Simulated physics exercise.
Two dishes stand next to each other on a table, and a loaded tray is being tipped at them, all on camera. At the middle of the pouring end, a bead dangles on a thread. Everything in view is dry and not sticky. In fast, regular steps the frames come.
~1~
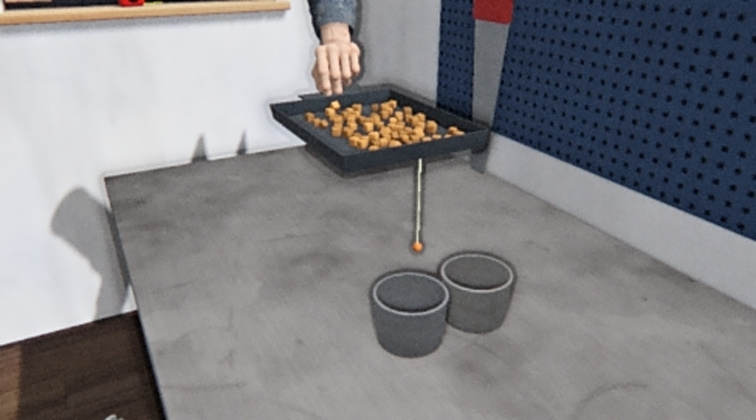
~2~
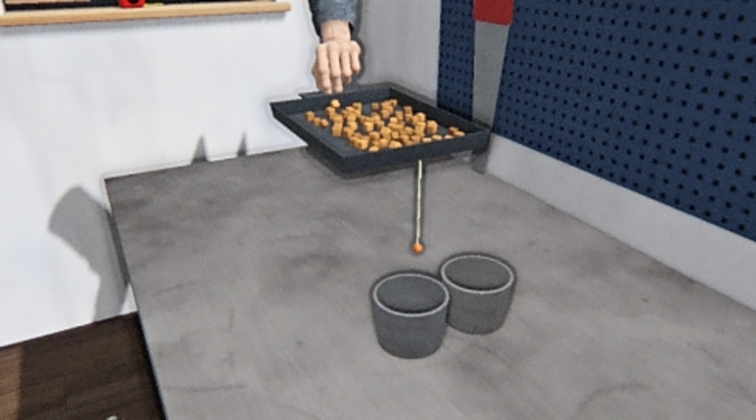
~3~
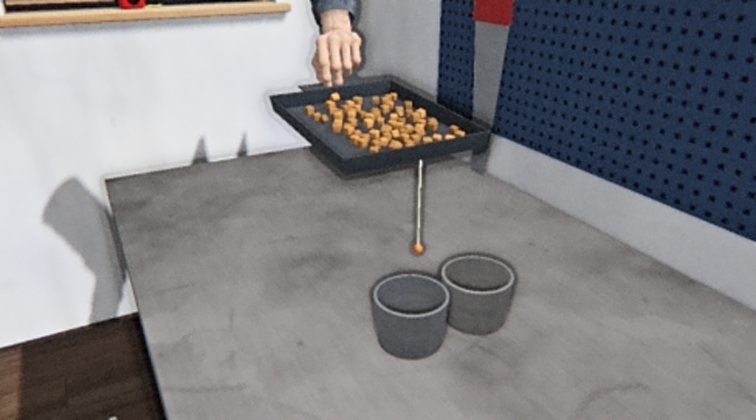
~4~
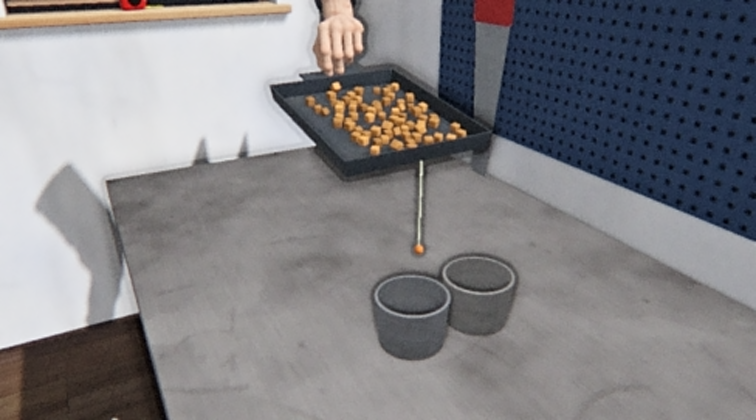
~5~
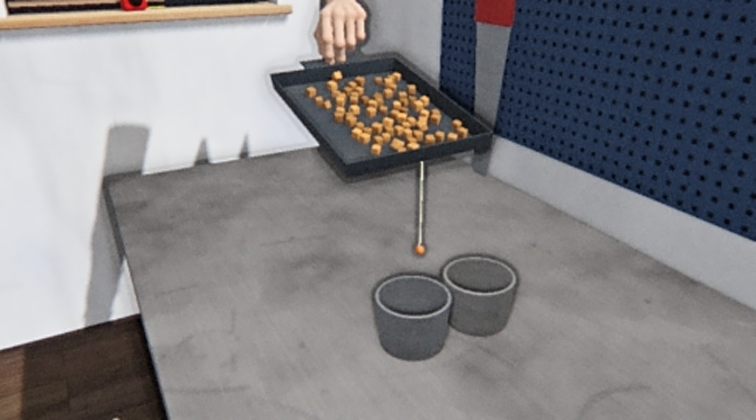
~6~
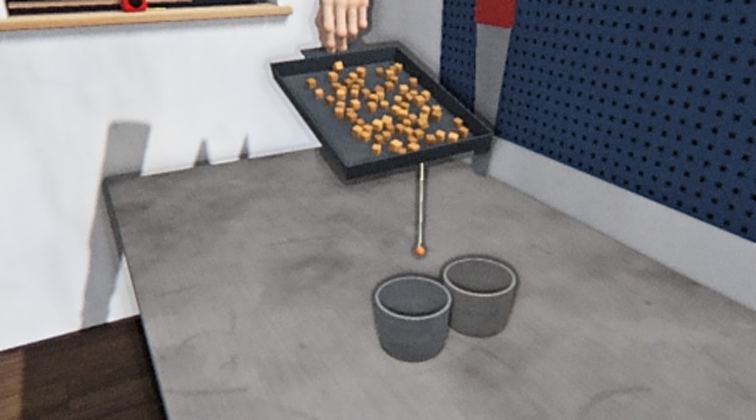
We see a hand at the far side of a dark tray of small brown cubes, above two gray cups and a hanging bead; the tray gradually tilts toward the cups, its near left corner lowest, and a few cubes shift slightly.
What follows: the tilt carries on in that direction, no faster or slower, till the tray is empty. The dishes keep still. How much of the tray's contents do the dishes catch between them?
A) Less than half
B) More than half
Answer: B.
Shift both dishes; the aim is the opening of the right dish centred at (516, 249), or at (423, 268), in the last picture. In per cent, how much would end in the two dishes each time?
Trial 1 10%, trial 2 20%.
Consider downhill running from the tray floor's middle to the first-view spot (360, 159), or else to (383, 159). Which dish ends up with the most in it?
The left-side dish first and the left-side dish second.
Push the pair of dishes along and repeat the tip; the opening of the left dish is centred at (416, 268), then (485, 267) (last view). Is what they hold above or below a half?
At place one a lesser share; at place two a lesser share.
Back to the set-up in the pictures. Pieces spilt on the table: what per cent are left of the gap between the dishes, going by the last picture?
That's about 60 per cent of the spill.
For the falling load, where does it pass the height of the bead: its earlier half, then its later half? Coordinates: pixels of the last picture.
Roughly (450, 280) first, then roughly (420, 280).
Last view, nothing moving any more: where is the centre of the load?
The centre comes to rest close to (424, 336).
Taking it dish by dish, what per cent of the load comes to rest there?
Left dish 40 per cent; right dish 20 per cent.
Soon, tray tipped steeply; all on the tray.
A while on, tray tipped right over; nearly all on the tray; a stray few in the left dish; a stray few outside both; a stray few in the air.
Towards the end, tray tipped past a quarter turn; about a third in the left dish; about a quarter in the right dish; about a third outside both.
Finally, tray tipped past a quarter turn; about a third in the left dish; about a quarter in the right dish; about a third outside both.
